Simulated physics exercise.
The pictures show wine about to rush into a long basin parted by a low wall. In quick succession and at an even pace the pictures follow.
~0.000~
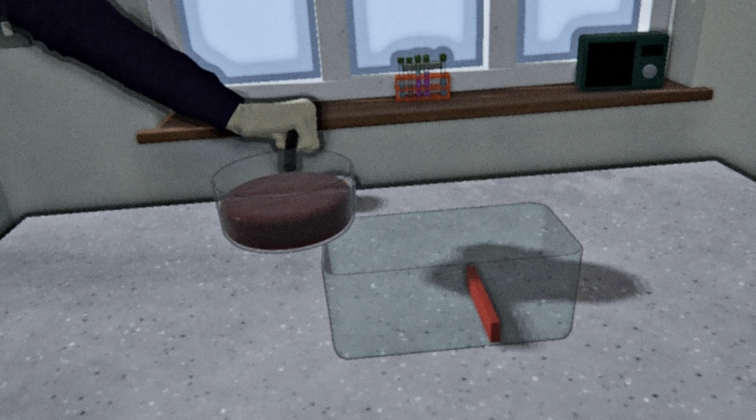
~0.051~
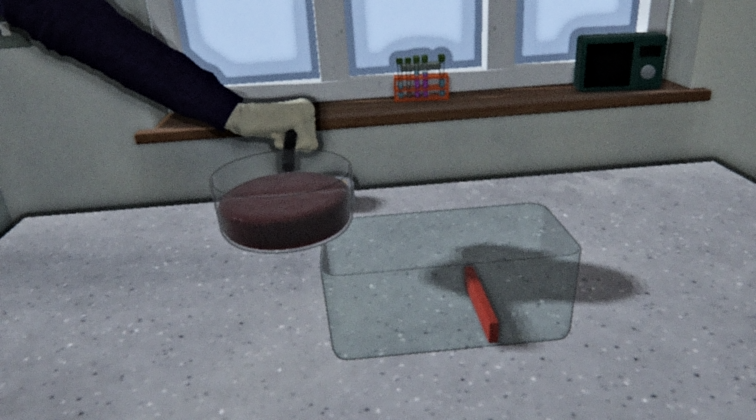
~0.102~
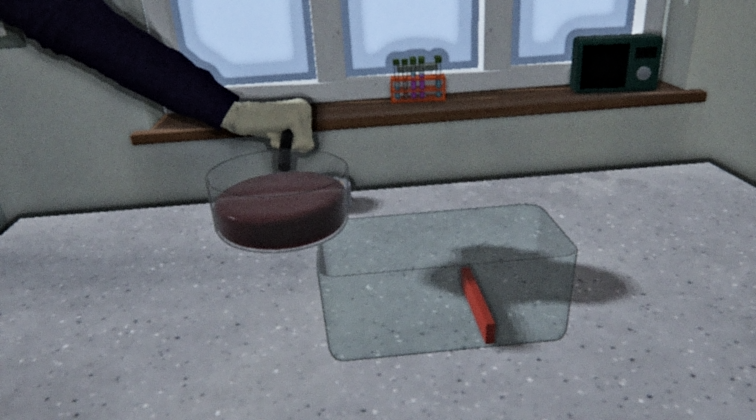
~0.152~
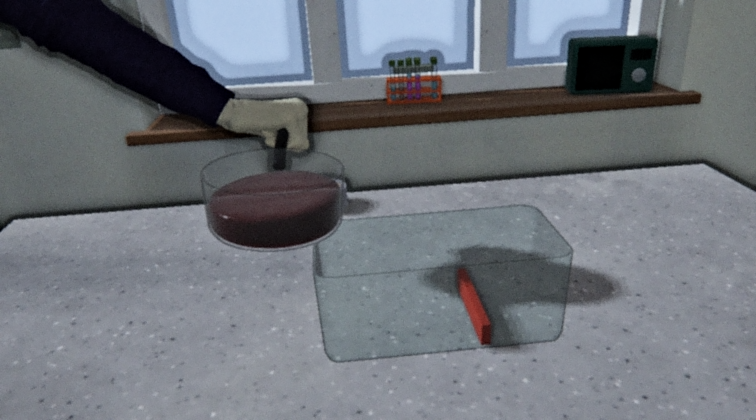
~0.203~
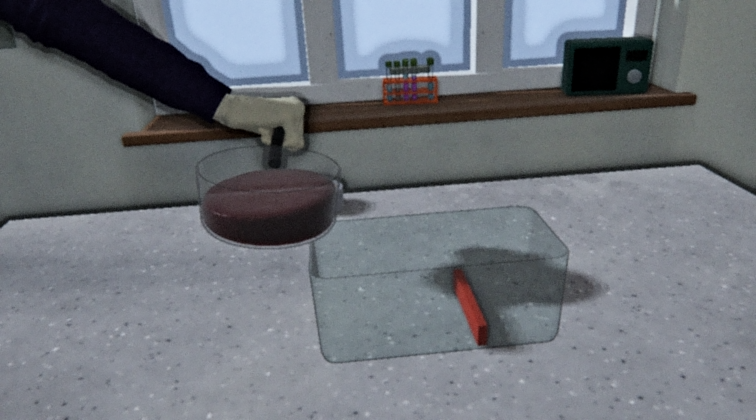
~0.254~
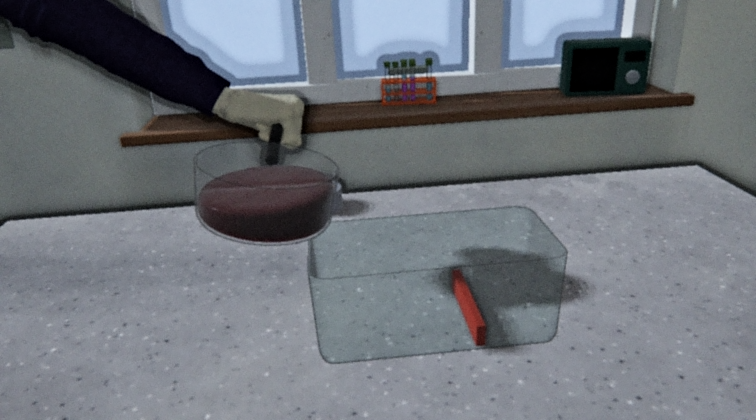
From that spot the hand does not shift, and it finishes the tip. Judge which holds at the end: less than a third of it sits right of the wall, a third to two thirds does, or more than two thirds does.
Honestly, the portion right of the wall stays beneath a third.
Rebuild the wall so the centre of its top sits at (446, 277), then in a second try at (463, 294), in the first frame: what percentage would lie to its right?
First try 30 per cent, second try 20 per cent.
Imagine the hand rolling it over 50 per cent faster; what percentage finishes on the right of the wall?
It comes to near 20 per cent.
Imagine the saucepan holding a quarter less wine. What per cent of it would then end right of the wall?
About 15 %.
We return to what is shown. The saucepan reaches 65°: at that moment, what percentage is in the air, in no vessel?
Roughly 30 percent.
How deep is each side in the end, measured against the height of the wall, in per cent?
80 % left, 30 % right.
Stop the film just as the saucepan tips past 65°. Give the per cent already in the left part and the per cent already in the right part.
On the left 5 per cent, on the right 0 per cent.
A moment on, the saucepan is tipped part way and 62 per cent is still to pour, 6 is left of the wall and 0 right of it.
Next, the saucepan is tipped right over and 9 per cent is still to pour, 69 is left of the wall and 7 right of it.
Then the saucepan is tipped right over and 0 per cent is still to pour, 84 is left of the wall and 15 right of it.
Later the saucepan is tipped right over and 0 per cent is still to pour, 84 is left of the wall and 15 right of it.
In the end 84 per cent lies left of the wall, 15 right of it and 1 outside.
